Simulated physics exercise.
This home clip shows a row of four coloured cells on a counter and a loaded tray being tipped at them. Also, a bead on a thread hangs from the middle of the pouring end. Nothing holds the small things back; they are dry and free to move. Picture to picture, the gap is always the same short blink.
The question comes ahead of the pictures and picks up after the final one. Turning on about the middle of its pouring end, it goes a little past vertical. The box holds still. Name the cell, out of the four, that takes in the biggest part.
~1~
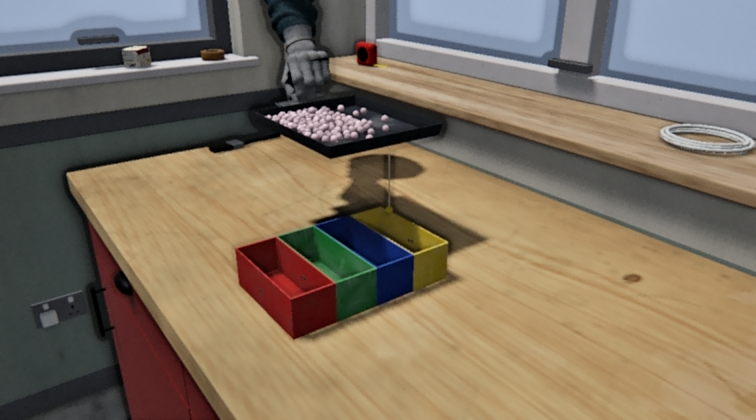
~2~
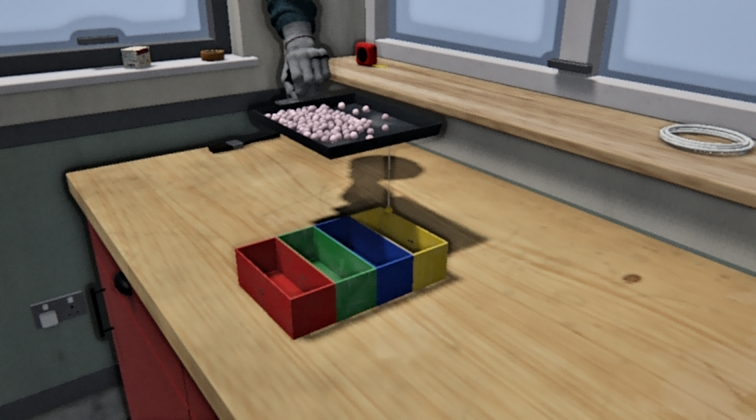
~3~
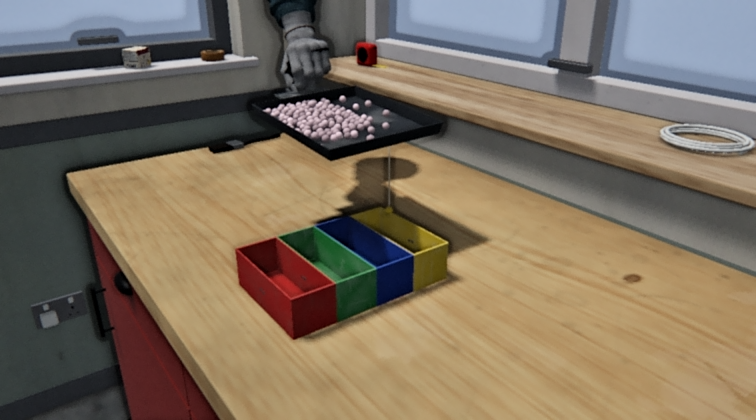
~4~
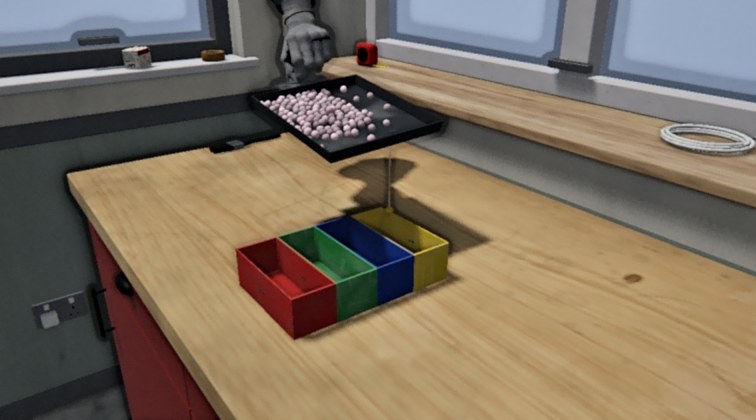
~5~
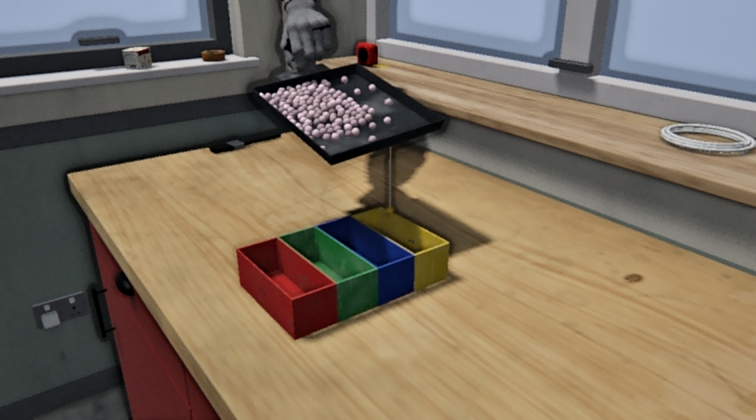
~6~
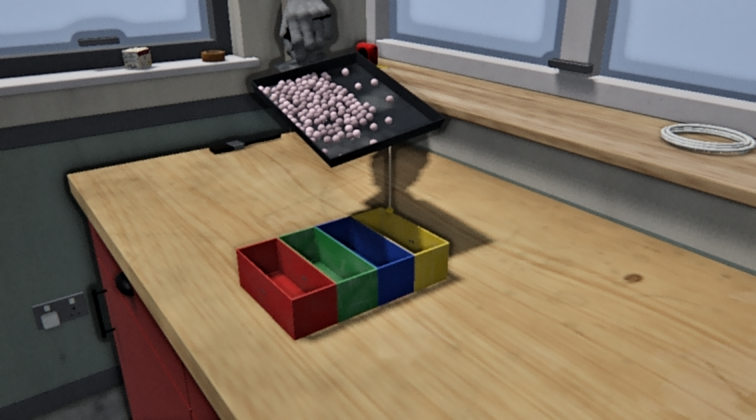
Blue.
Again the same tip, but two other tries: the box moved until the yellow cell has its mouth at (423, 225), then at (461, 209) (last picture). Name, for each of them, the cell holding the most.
Try 1: Green. Try 2: The cell in red.
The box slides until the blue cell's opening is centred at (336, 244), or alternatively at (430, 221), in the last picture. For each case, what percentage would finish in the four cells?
In order: 100 percent, then 70 percent.
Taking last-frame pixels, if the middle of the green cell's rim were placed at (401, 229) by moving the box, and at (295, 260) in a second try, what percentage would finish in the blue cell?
Roughly 0% first, roughly 50% second.
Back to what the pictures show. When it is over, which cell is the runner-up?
The answer would be green.
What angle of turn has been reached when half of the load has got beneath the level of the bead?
Angle: Close to 90°.
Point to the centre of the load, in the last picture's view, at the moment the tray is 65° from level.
Somewhere about pixel (346, 144).
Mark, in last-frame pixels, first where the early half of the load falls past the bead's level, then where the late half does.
Starting near (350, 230), moving on to near (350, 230).
Soon, tray tipped steeply; most on the tray; a small part in the blue cell; a stray few in the green cell; a stray few in the yellow cell; a small part falling or outside the box.
A while on, tray tipped past a quarter turn; a small part on the tray; about half in the blue cell; about a quarter in the green cell; a small part in the yellow cell; a stray few in the red cell; a small part falling or outside the box.
Towards the end, tray tipped past a quarter turn; about two thirds in the blue cell; about a quarter in the green cell; a small part in the red cell; a small part in the yellow cell; a small part falling or outside the box.
Finally, tray tipped past a quarter turn; about two thirds in the blue cell; about a quarter in the green cell; a small part in the red cell; a small part in the yellow cell; a small part outside the box.
